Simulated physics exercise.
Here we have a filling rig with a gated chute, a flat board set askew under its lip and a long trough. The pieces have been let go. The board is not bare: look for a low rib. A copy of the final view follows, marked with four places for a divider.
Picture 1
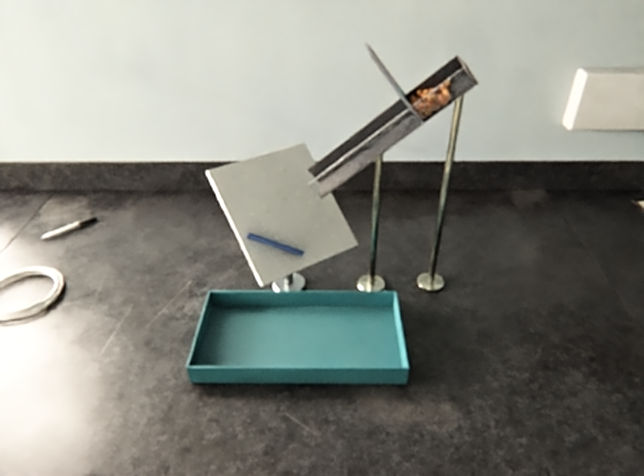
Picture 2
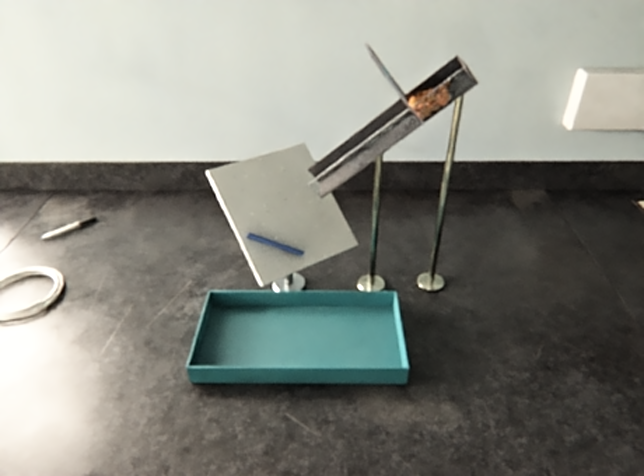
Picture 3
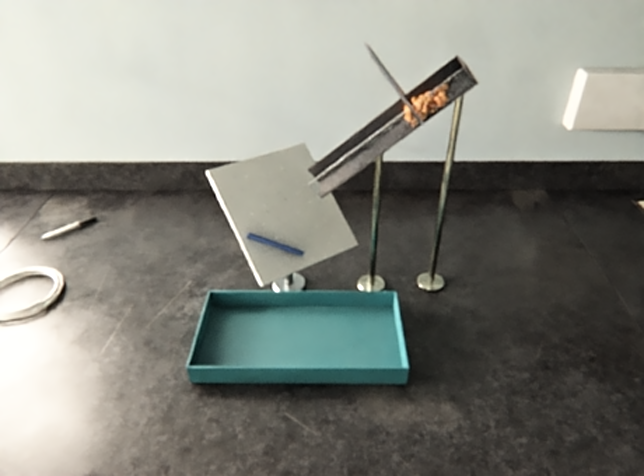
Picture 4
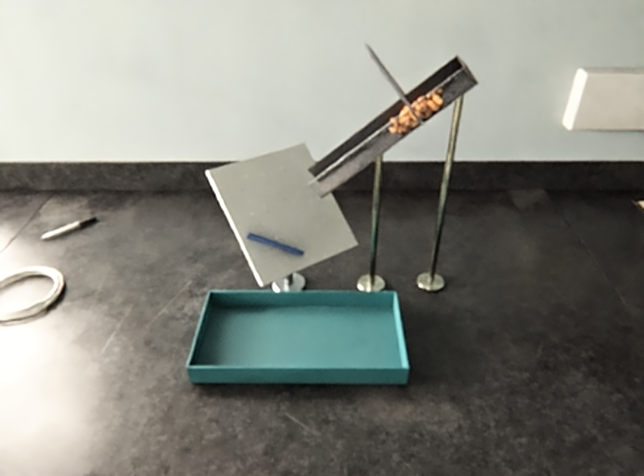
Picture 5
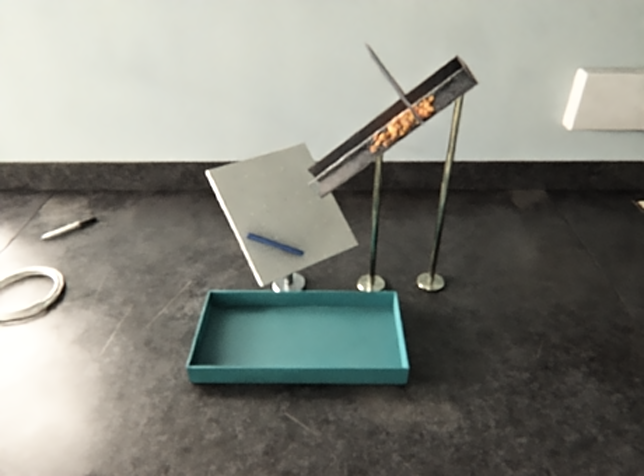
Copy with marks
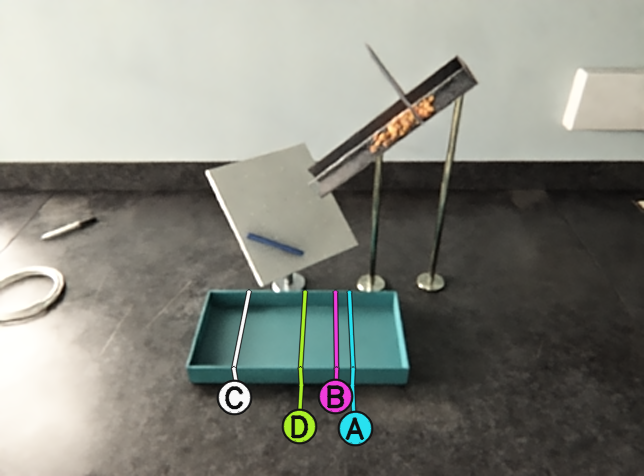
A teal open tray sits on a dark, mottled countertop against a pale wall, seen from the front and slightly above. Behind it, a tilted pale board bears a short blue strip, while a grey chute on metal stands slopes down from the right, with a pen and white coil at left. Orange-brown bits slide down the chute past its raised gate, stretching out, while the camera stays still.
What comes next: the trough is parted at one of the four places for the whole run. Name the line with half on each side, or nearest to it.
I would pick line B.
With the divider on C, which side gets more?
Right.
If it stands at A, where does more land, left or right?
Left.
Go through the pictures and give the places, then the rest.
The first frame shows load behind the gate near (429, 101), bits of cat kibble; lip of the chute near (321, 190), sloping fairly steeply.
The second frame shows middle of the board near (285, 209), tilted fairly steeply; middle of its low edge near (313, 264); of its high edge near (258, 156).
The third frame shows front corners of the trough near (187, 367) and (408, 368), empty; front of the load near (409, 116).
The fourth frame shows middle of the load near (417, 111); its front near (394, 130), close to a quarter of the way to the lip; rib from (249, 234) to (304, 253).
The fifth frame shows middle of the load near (406, 125); its front near (374, 149), close to a third of the way to the lip.
On the marked copy, line A crosses the front rim at (353, 368); line B crosses the front rim at (336, 367); line C crosses the front rim at (234, 367); line D crosses the front rim at (300, 367).
Choosing A, of what is caught, all but a few on the left of the divider, a small share on the right.
Choosing B, of what is caught, close to a third on the left of the divider, close to two thirds on the right.
Choosing C, of what is caught, none at all on the left of the divider, the whole lot on the right.
Choosing D, of what is caught, a small share on the left of the divider, all but a few on the right.
